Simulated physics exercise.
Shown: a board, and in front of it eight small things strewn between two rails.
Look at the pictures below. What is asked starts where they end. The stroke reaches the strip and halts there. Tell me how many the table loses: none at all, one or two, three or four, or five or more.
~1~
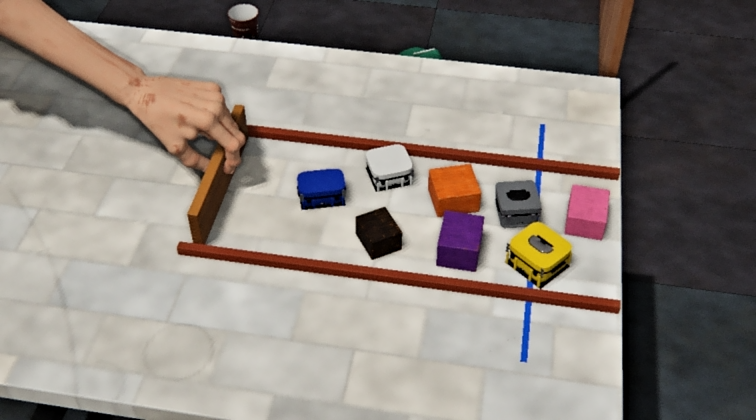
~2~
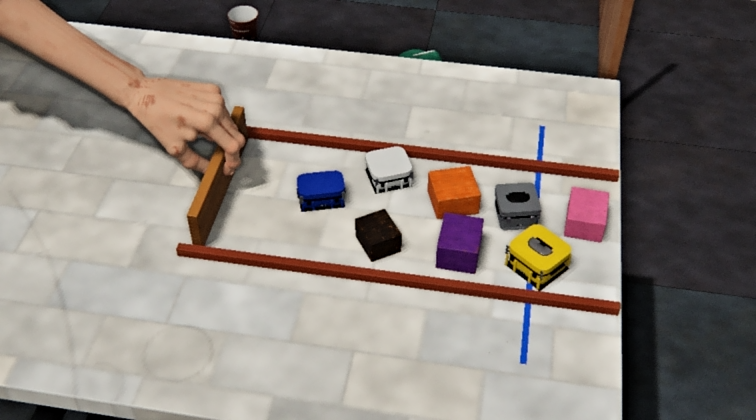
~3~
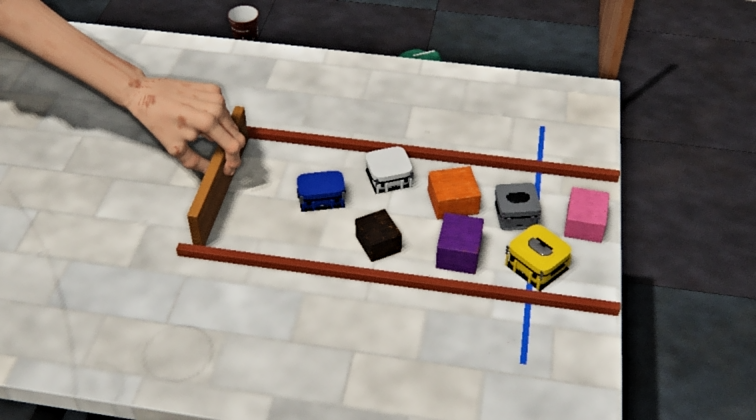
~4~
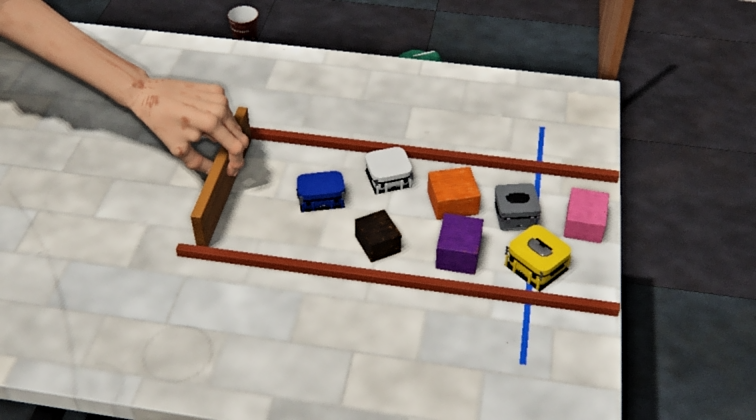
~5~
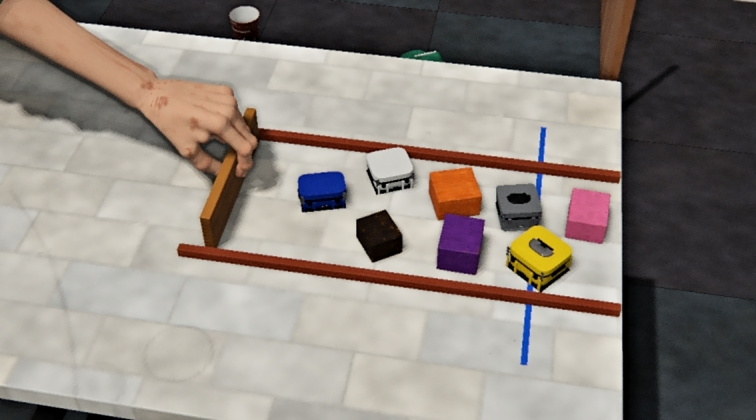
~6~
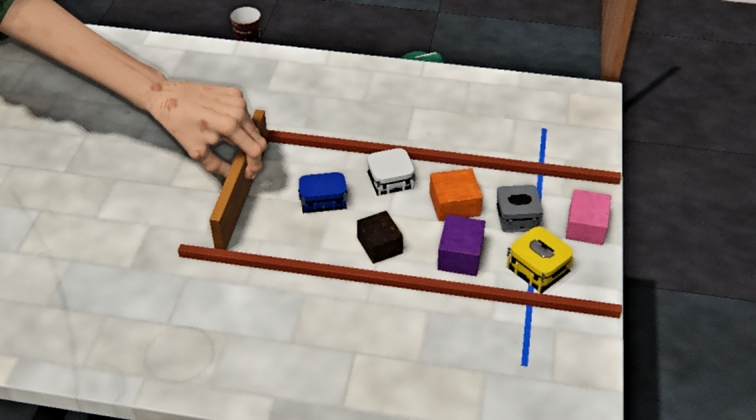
The table loses three or four.
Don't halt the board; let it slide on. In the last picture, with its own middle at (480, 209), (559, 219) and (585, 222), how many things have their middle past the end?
Taking the places in turn, the counts are 1, 4 and 5.
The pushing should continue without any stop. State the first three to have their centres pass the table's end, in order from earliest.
The order is the pink block, then the grey case, then the yellow case.
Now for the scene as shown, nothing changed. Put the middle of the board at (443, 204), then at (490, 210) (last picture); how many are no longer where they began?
By then 8, and 8.
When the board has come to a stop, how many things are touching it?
Count recorded: 3.
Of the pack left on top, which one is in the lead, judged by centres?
Answer: The orange block.
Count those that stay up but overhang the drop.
Tally: 1.
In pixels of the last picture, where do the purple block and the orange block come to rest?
Look around (590, 262) for the first and around (606, 211) for the second.
Soon after, none off yet; pink block at rest near (588, 217); yellow case at rest near (540, 259); grey case at rest near (518, 209).
Then, none off yet; pink block moving near (598, 218); yellow case moving near (548, 260); grey case moved about its own width near (559, 213).
At rest, the number that fall off is three or four; fallen, grey case, yellow case and pink block.
